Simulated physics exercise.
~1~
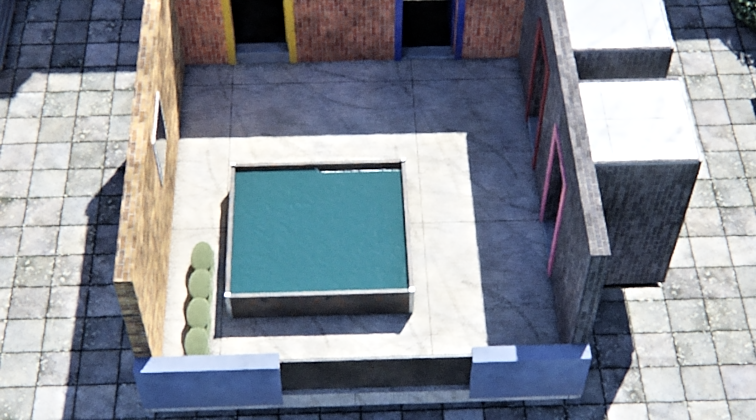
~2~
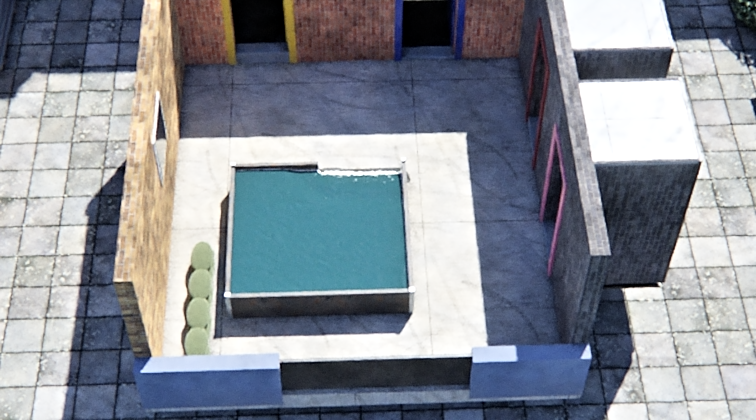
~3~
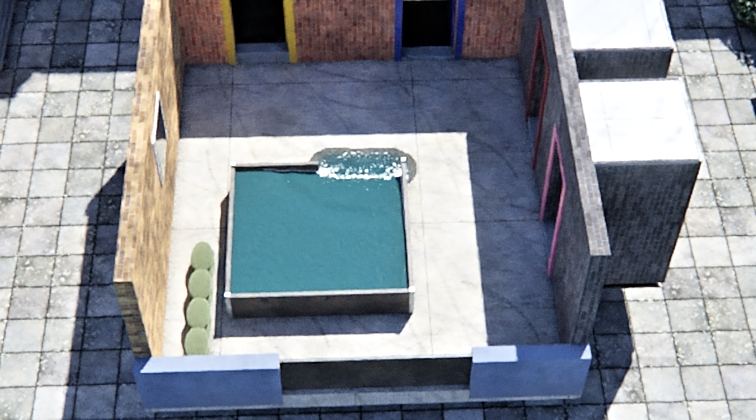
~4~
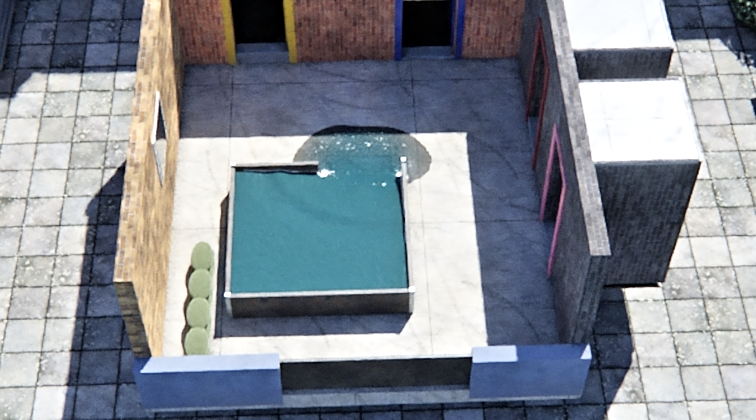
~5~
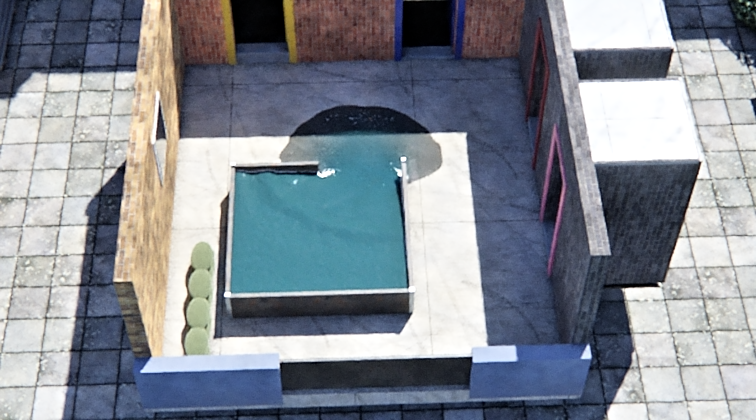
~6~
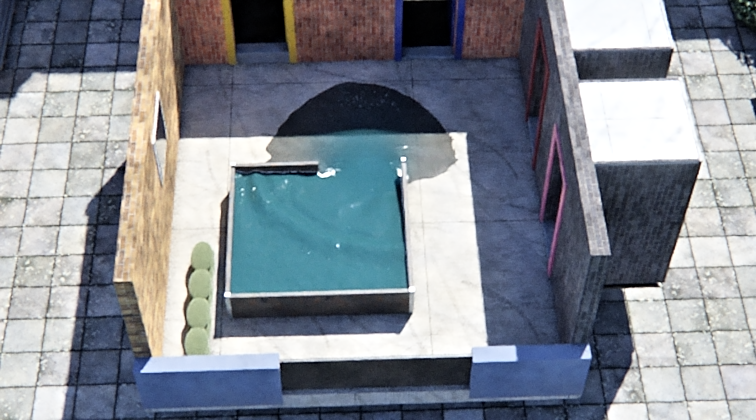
Water pours through a gap in the tank's far side and spreads across the yard floor.
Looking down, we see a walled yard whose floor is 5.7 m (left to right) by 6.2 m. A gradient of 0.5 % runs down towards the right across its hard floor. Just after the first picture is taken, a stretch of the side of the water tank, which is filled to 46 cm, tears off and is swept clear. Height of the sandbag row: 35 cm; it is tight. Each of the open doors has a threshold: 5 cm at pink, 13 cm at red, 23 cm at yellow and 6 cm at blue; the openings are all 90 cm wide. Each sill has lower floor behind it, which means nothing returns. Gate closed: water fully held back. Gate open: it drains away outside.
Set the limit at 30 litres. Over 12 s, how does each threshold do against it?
At the end, pink door: Less than stated; red door: Less than stated; yellow door: Less than stated; blue door: More than stated.
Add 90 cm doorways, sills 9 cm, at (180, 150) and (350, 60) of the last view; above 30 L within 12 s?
The first door falls short and the second gets there.
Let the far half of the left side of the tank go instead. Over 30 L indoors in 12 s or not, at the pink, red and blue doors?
Then pink exceeds it, red does not exceed it, blue does not exceed it.
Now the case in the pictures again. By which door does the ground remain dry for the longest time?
The pink door.
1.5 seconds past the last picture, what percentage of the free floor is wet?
35 %.
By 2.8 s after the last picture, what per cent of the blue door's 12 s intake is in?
Fraction in by then: Around 40 per cent.
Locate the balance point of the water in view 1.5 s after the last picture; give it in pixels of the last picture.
Centre: Approx. (341, 197) px.
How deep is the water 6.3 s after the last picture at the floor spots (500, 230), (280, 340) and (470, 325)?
Around 4 cm, 0 cm and 3 cm.
Then, 0.7 s after the last picture water covers 25 % of the floor and is deepest (28 cm) near (384, 178); pink door not reached, red door not reached, yellow door not reached, blue door 5 cm at the sill, 0 L in.
Then, 1.5 s after the last picture water covers 35 % of the floor and is deepest (27 cm) near (515, 60); pink door not reached, red door not reached, yellow door 12 cm at the sill, 0 L in, blue door 19 cm at the sill, 37 L in.
Then, 2.8 s after the last picture water covers 40 % of the floor and is deepest (26 cm) near (515, 60); pink door not reached, red door 8 cm at the sill, 0 L in, yellow door 13 cm at the sill, 0 L in, blue door 17 cm at the sill, 125 L in.
Then, 6.3 s after the last picture water covers 85 % of the floor and is deepest (16 cm) near (505, 60); pink door 4 cm at the sill, 0 L in, red door 8 cm at the sill, 0 L in, yellow door 9 cm at the sill, 0 L in, blue door 13 cm at the sill, 253 L in.
Then, 11.3 s after the last picture water covers 95 % of the floor and is deepest (12 cm) near (433, 376); pink door 4 cm at the sill, 0 L in, red door 8 cm at the sill, 0 L in, yellow door 6 cm at the sill, 0 L in, blue door 9 cm at the sill, 324 L in.
